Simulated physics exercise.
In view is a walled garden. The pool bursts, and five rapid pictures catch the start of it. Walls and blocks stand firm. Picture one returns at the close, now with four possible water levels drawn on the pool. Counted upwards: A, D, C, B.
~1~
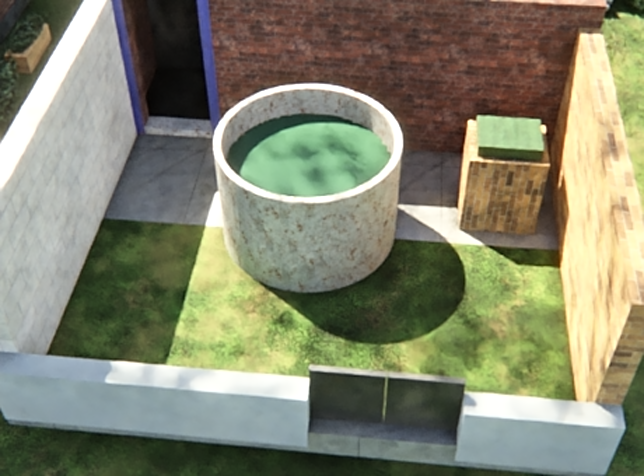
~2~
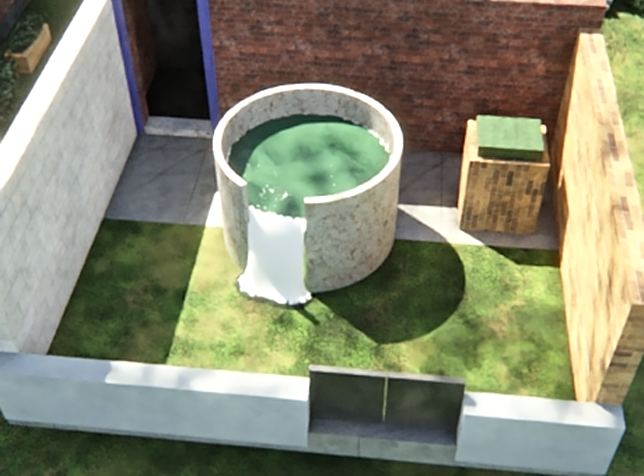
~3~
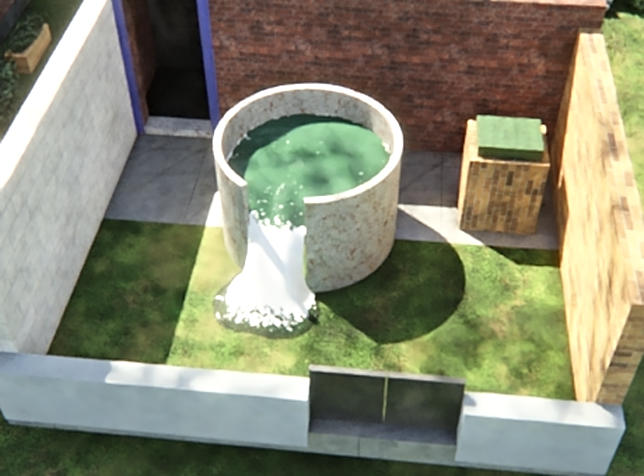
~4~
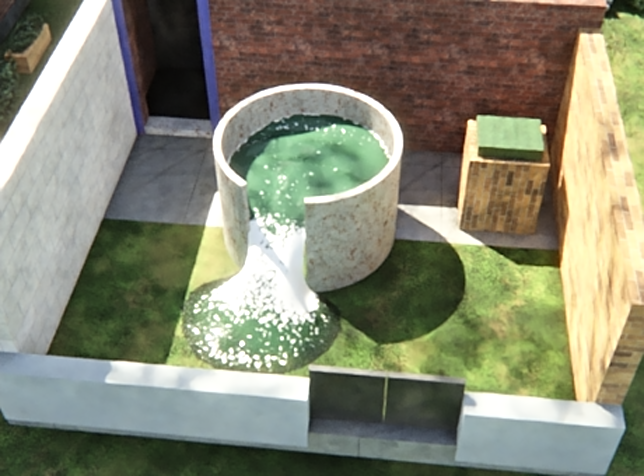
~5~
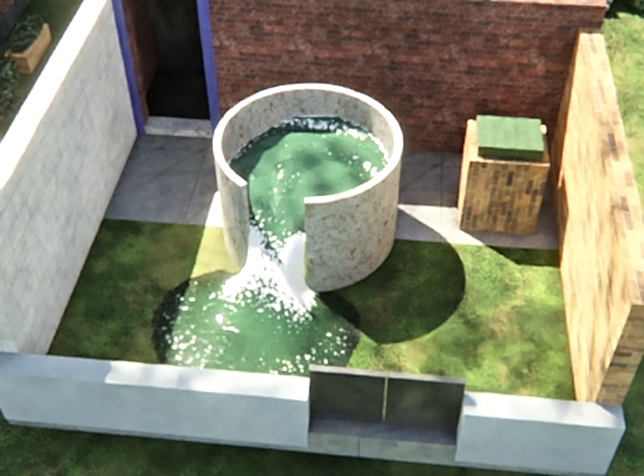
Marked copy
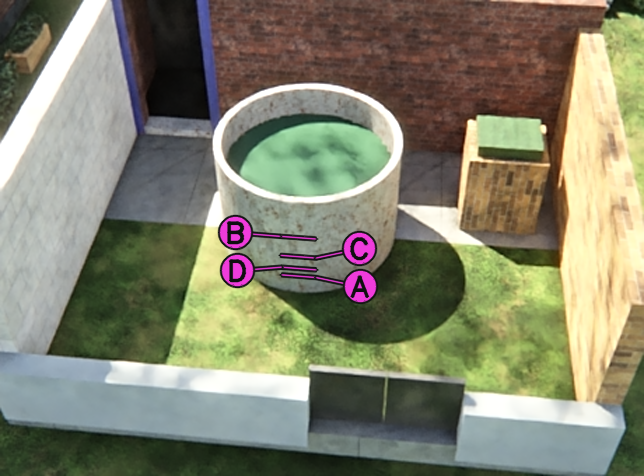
Water poured out through a gap that opened in the front of a round stone pool in a walled garden, splashing white onto the grass and spreading into a widening green puddle.
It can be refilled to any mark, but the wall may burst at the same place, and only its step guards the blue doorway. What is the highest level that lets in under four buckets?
It is C.
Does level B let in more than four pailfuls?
Yes, that goes wrong.
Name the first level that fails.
Level B.
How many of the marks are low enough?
Three of them.
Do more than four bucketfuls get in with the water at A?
No.
On the marked copy, A at (299, 276); B at (297, 237); C at (298, 256); D at (298, 268); from the bottom up A, D, C, B.
With A, nothing gets over.
With B, about 9 bucketfuls get in.
With C, a splash gets over, under a bucket.
With D, nothing gets over.
